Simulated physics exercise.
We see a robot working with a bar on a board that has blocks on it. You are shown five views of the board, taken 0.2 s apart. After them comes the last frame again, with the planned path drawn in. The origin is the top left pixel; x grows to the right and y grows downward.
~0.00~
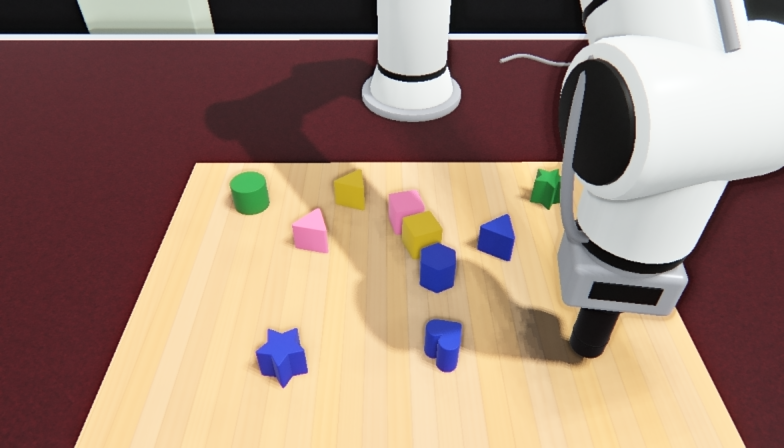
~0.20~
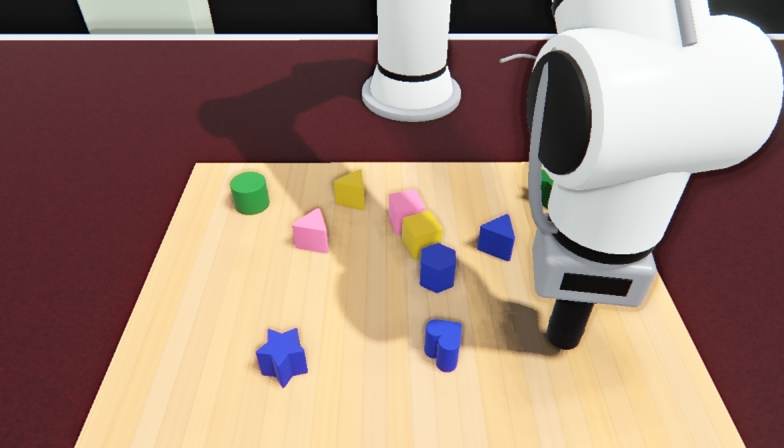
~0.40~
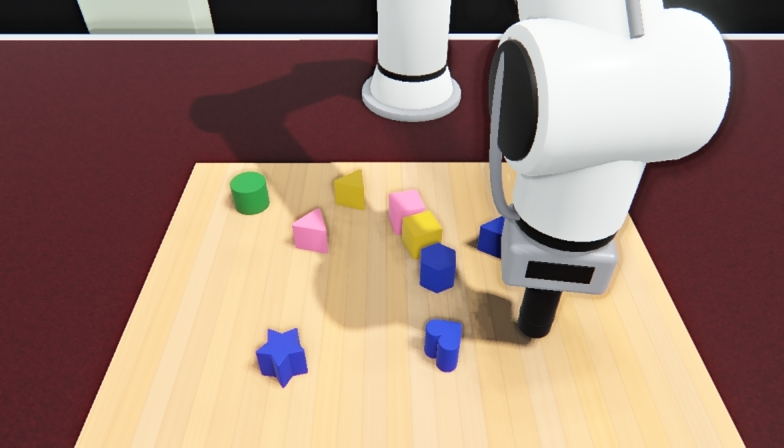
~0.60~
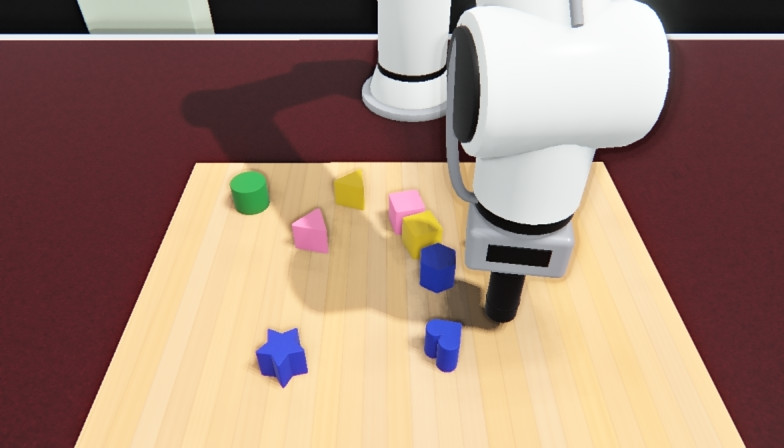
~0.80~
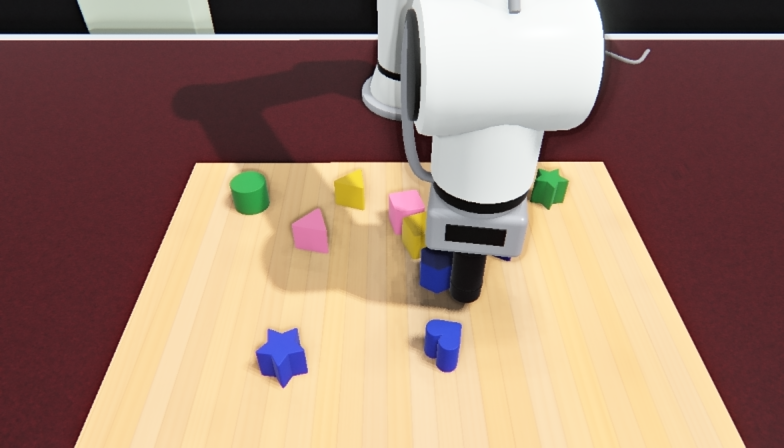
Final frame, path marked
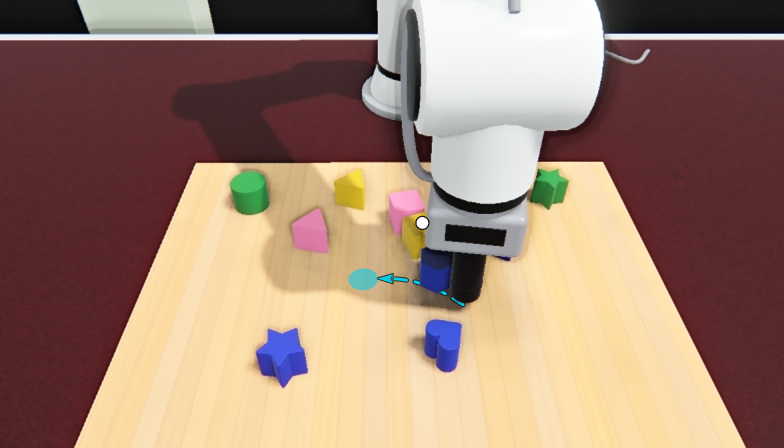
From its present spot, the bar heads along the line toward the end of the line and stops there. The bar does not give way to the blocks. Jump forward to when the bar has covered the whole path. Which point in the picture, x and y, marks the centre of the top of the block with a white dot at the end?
Pixel (411, 213).
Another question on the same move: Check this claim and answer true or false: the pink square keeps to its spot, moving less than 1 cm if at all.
This is false.
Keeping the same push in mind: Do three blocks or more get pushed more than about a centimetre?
Yes - that is the case.
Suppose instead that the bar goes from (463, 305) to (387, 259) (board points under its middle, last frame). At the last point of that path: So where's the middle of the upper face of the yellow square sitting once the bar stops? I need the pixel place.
In the picture, that point is around (403, 197).
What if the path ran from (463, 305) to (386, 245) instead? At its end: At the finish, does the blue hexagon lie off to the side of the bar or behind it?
My answer is no.
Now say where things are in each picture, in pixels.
The first picture shows bar's lower end at (586, 345); pink square at (407, 200); yellow square at (422, 223); blue hexagon at (439, 256); blue heart at (446, 332).
The second picture shows bar at (563, 337); blocks still.
The third picture shows bar at (533, 326); blocks still.
The fourth picture shows bar at (500, 312); blocks still.
The fifth picture shows bar at (465, 293); pink square at (407, 200); yellow square at (422, 223); blue hexagon at (439, 256); blue heart at (446, 332).
Drawn move, from (463, 305) over (433, 288) and (399, 279) to (363, 279); the dot is on the yellow square.
On the path given first. One third of the way, bar at (432, 275); yellow square at (420, 219), turned 15° clockwise; blue hexagon at (419, 242), turned 15° clockwise.
Two thirds of the way, bar at (397, 267); pink square at (406, 192), turned 15° clockwise; yellow square at (411, 213), turned 35° clockwise; blue hexagon at (394, 232), turned 45° clockwise.
At the end, bar at (363, 267); pink square at (406, 191), turned 15° clockwise; yellow square at (411, 213), turned 35° clockwise; blue hexagon at (390, 232), turned 60° clockwise; blue heart still.
